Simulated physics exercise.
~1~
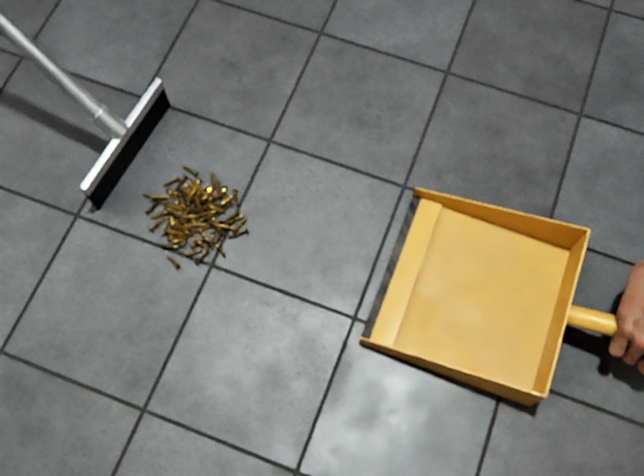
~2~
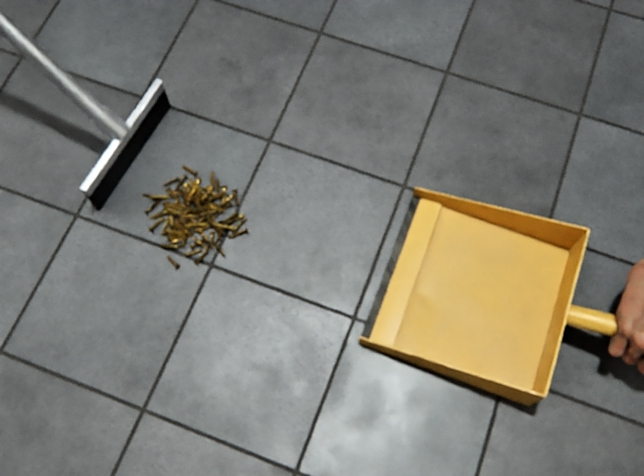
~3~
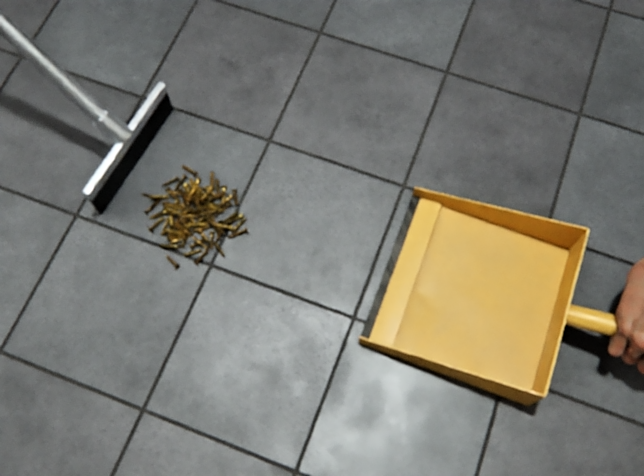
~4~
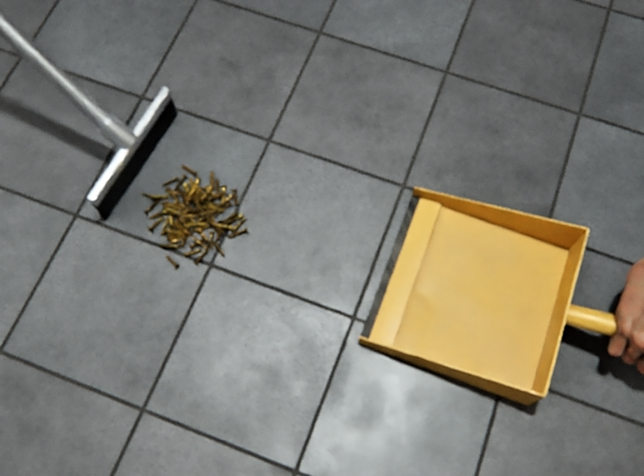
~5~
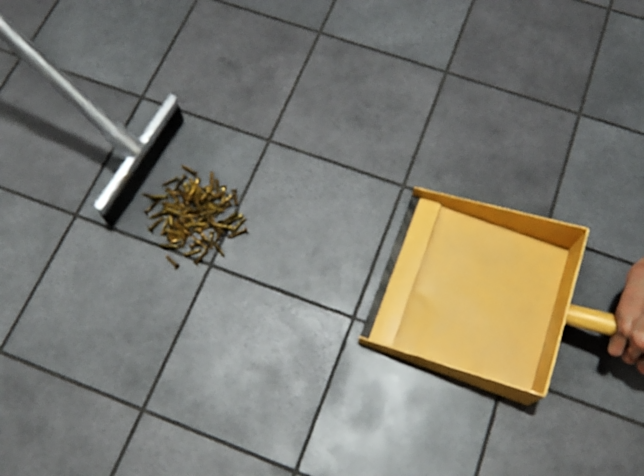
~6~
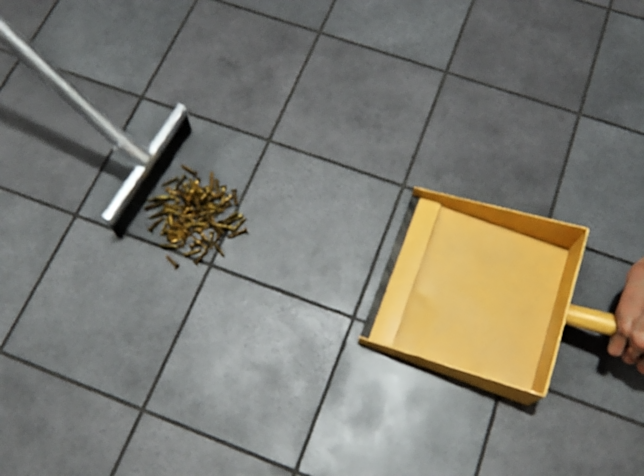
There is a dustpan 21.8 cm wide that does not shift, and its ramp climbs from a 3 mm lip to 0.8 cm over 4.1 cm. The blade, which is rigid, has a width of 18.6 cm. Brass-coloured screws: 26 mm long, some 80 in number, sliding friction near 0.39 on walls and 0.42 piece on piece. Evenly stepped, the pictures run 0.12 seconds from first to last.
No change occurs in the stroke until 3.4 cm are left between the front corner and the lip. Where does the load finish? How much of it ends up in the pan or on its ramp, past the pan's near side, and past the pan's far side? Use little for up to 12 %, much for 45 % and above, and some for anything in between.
Pan: Little; near side: Much; far side: Little.
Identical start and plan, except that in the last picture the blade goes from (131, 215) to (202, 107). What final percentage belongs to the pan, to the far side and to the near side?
You'd see pan at 40, far at 0 and near at 25.
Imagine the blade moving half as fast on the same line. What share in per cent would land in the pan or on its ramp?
It would come to roughly 0 percent.
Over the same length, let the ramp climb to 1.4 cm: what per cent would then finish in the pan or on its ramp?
Estimated share: Around 5 in a hundred.
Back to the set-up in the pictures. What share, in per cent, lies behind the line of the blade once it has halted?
I'd put it near 10 in a hundred.
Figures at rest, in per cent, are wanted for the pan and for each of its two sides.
Final shares - pan: 5%, near side: 60%, far side: 0%.
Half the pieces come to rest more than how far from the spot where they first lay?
I'd say close to 30 cm.
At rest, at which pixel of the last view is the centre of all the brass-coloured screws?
When it all comes to rest, the middle is near (352, 355).
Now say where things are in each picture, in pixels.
In the first picture, blade from (87, 190) to (159, 86), moved 0.0 cm, 0 of the pieces shifted so far; middle of the pieces at (199, 212); pan at (482, 300).
In the second picture, blade from (87, 191) to (160, 87), moved 0.2 cm, 0 of the pieces shifted so far; middle of the pieces at (199, 212).
In the third picture, blade from (90, 195) to (163, 90), moved 0.9 cm, 0 of the pieces shifted so far; middle of the pieces at (199, 212).
In the fourth picture, blade from (95, 201) to (167, 95), moved 2.1 cm, 0 of the pieces shifted so far; middle of the pieces at (198, 212).
In the fifth picture, blade from (101, 209) to (174, 102), moved 3.6 cm, 0 of the pieces shifted so far; middle of the pieces at (198, 212).
In the sixth picture, blade from (110, 220) to (182, 112), moved 5.6 cm, 4 of the pieces shifted so far; middle of the pieces at (198, 212); pan at (481, 300).
Then, 0.20 s after the last picture, middle of the blade 19 cm from the lip; 0 % over the lip, far side 0 %, near side 15 %.
Then, 0.32 s after the last picture, middle of the blade 9 cm from the lip; 0 % over the lip, far side 0 %, near side 45 %.
Then, 0.58 s after the last picture, middle of the blade 4 cm from the lip; 5 % over the lip, far side 0 %, near side 60 %.
In the end, pan 5 %, near side 60 %, far side 0 %, in front of the lip or behind the blade 40 %.
